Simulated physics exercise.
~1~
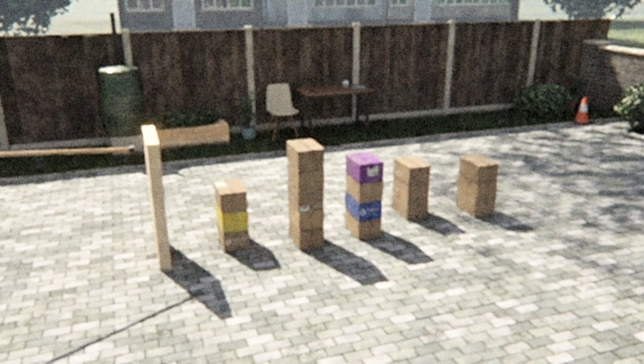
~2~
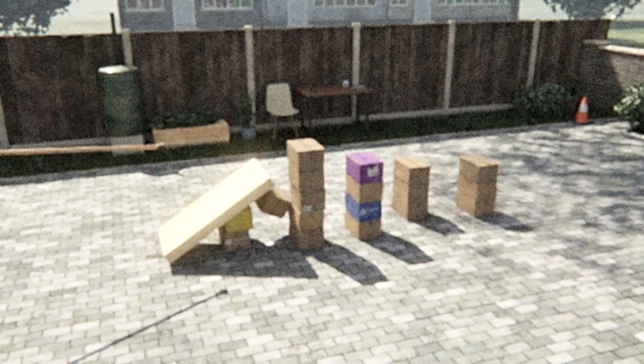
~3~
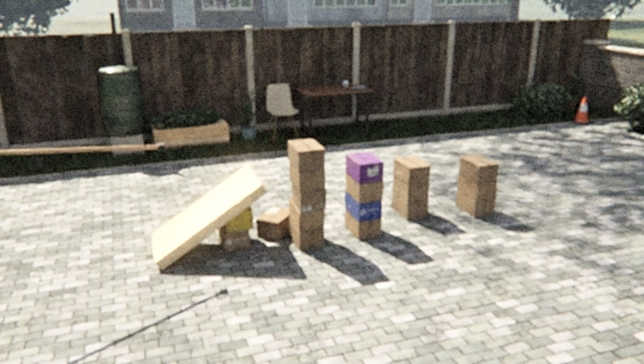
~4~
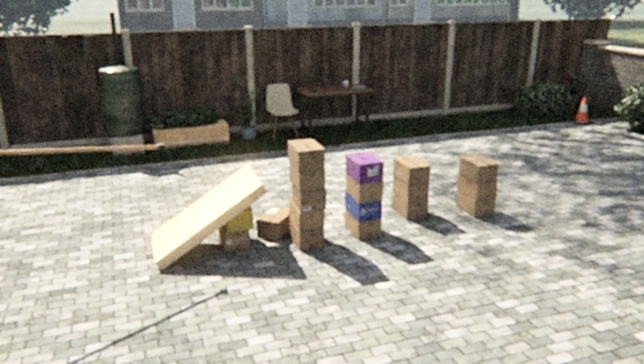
On a paved yard, a board tips right onto a short carton pile, knocking one carton off.
